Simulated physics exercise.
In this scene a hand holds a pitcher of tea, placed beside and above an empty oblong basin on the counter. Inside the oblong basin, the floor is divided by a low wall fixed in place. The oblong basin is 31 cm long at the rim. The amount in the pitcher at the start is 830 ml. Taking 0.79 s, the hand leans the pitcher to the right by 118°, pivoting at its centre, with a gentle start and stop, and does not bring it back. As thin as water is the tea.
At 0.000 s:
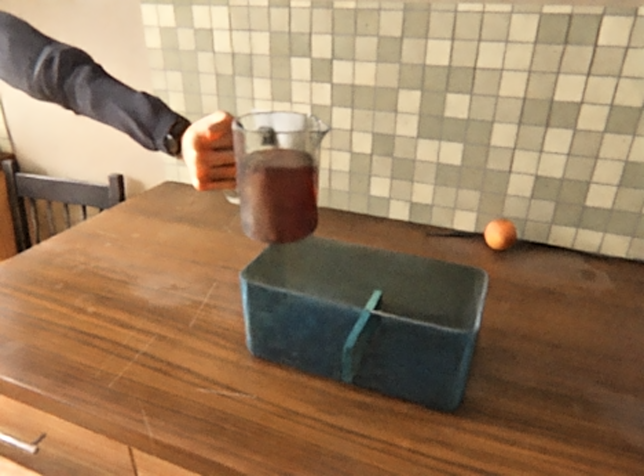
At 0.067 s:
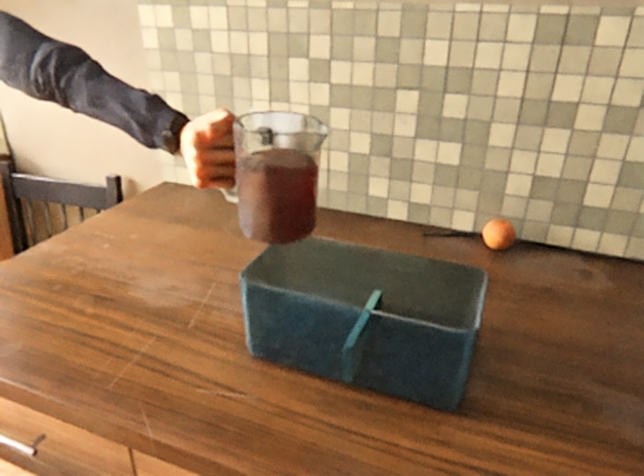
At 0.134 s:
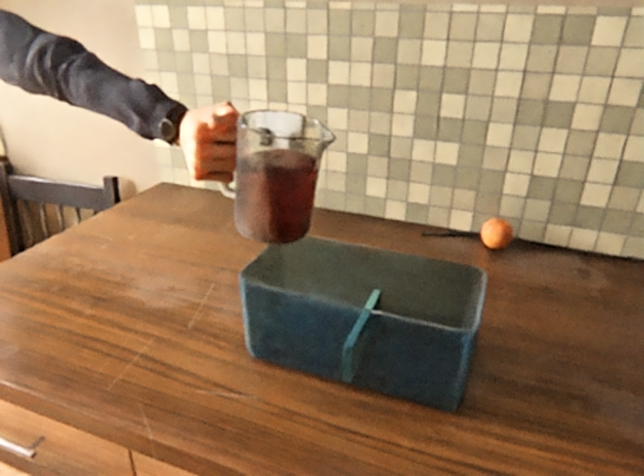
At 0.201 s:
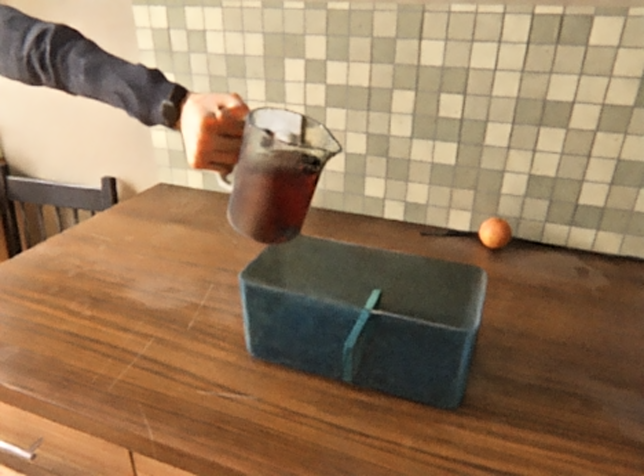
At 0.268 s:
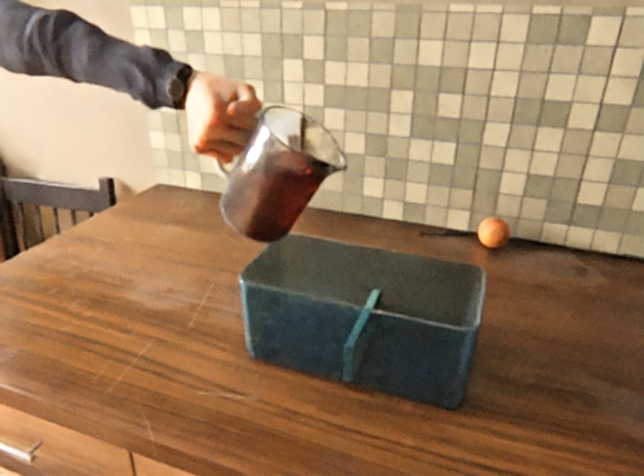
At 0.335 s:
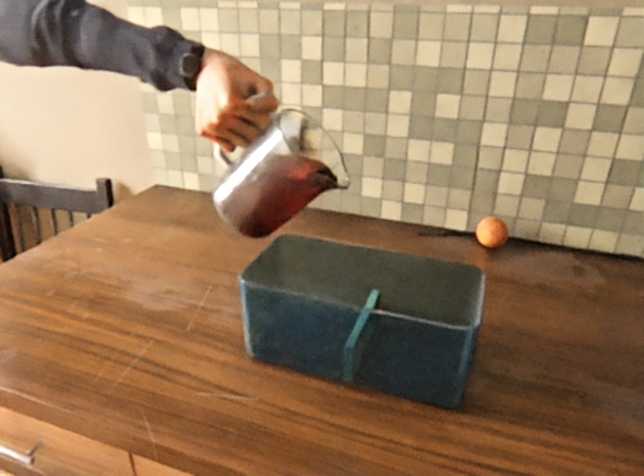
In the video, a hand holds a clear pitcher of dark reddish tea above an empty blue oblong basin on a wooden counter, then gradually leans the pitcher to the right while the tea shifts toward its spout.
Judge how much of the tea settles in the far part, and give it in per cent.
Some 37 per cent settles in the far part.
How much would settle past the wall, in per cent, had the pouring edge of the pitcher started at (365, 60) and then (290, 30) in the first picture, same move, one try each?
Some 85 and 10 per cent, in that order.
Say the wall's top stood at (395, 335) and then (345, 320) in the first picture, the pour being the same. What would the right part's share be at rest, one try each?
Roughly 5 per cent, then 85 per cent.
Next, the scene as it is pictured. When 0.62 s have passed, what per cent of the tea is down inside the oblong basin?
20 %, give or take.
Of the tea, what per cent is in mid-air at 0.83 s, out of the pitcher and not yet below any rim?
Airborne fraction: Approx. 7 %.
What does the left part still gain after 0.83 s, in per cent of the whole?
14 %.
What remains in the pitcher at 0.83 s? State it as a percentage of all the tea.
10 %.
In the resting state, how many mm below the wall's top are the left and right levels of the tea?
The left comes to roughly 36 mm and the right to roughly 44 mm.
Then, 0.62 s in, the tilt is 105° and 61 per cent is still to pour, 6 is left of the wall and 13 right of it.
Then, 0.83 s in, the tilt is 118° and 11 per cent is still to pour, 46 is left of the wall and 36 right of it.
Then, 1.05 s in, the tilt is 118° and 0 per cent is still to pour, 61 is left of the wall and 37 right of it.
Then, 1.29 s in, the tilt is 118° and 0 per cent is still to pour, 61 is left of the wall and 37 right of it.
Finally, 61 per cent lies left of the wall, 37 right of it and 1 outside.
